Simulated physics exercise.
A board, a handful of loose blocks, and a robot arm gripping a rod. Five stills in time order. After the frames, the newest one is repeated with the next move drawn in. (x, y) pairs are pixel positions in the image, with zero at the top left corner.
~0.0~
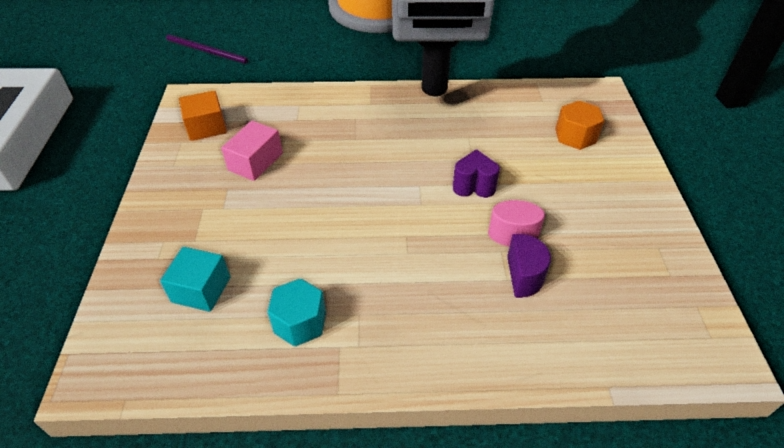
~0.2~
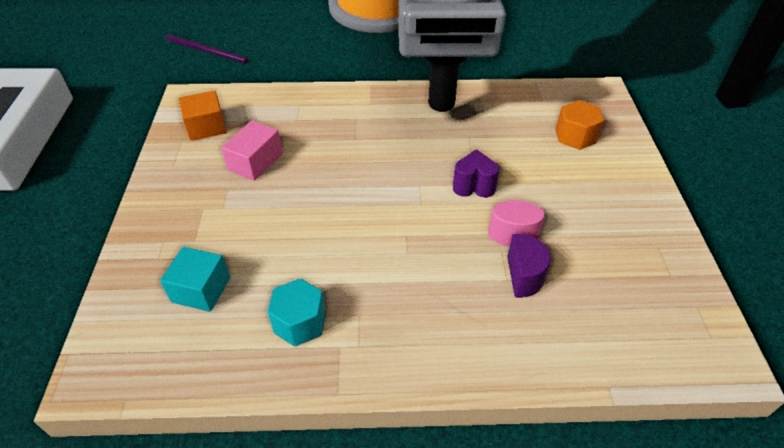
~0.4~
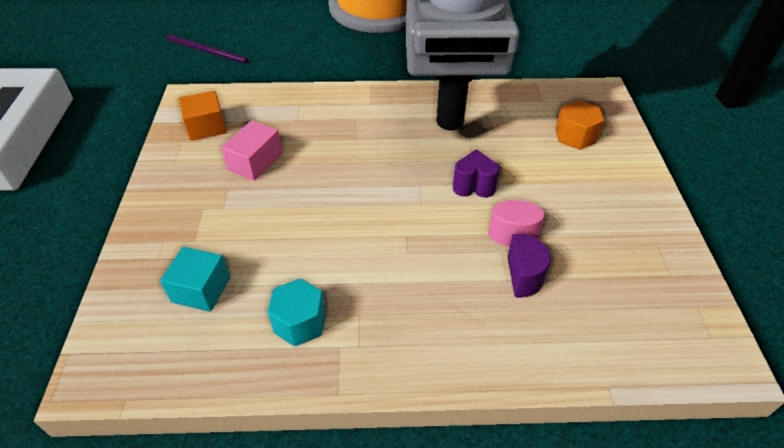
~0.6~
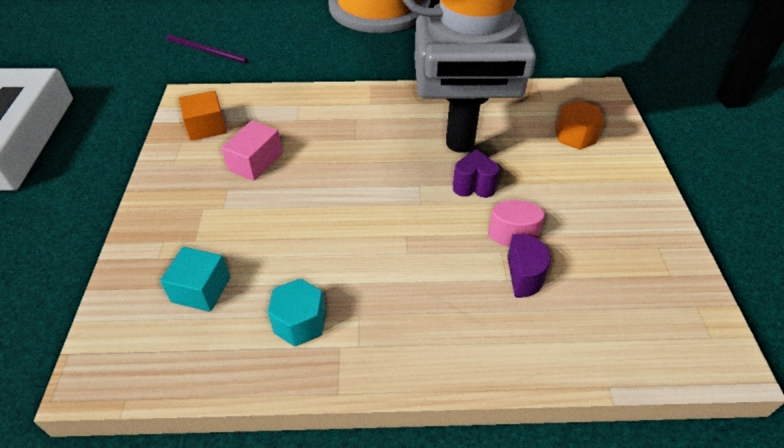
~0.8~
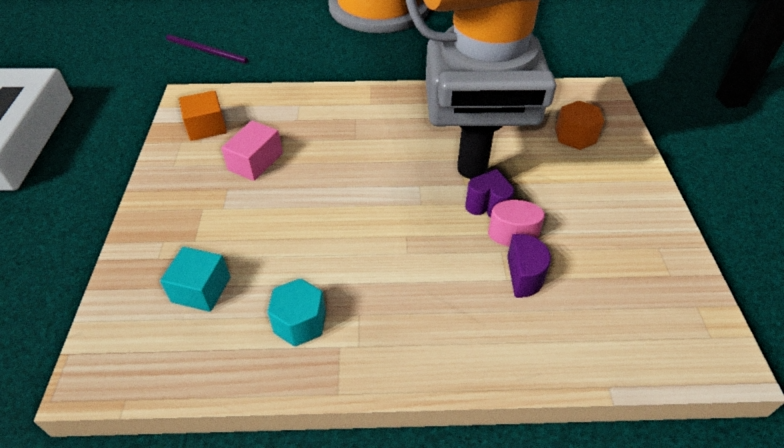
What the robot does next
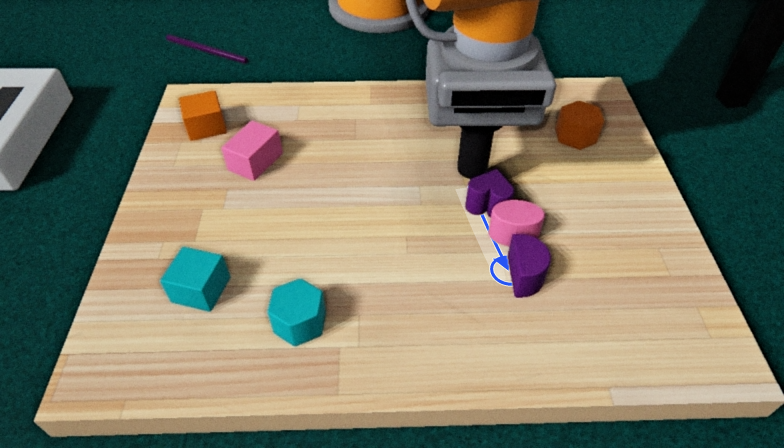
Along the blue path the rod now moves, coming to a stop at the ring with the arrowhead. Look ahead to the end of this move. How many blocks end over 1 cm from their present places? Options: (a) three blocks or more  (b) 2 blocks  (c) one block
Letter a.
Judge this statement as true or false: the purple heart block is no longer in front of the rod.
Verdict: True.
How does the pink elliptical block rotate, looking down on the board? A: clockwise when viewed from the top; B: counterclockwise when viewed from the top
I choose A.
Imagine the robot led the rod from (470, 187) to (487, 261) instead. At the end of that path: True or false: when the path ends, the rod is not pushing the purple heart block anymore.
Verdict: True.
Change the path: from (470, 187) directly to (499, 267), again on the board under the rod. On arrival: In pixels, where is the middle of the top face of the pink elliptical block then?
I think it will end close to (560, 236).
The line goes in a line from (470, 187) to (509, 270).
The first path, step by step. One third of the way, rod at (484, 197); purple heart block at (517, 203), turned 40° anticlockwise; pink elliptical block at (543, 228), turned 30° clockwise; purple D-shaped block at (534, 259).
Two thirds of the way, rod at (497, 224); purple heart block at (532, 210), turned 65° anticlockwise; pink elliptical block at (564, 238), turned 45° clockwise; purple D-shaped block at (534, 259).
At the end, rod at (513, 254); purple heart block at (533, 210), turned 65° anticlockwise; pink elliptical block at (566, 238), turned 45° clockwise; purple D-shaped block at (544, 264), turned 25° clockwise.
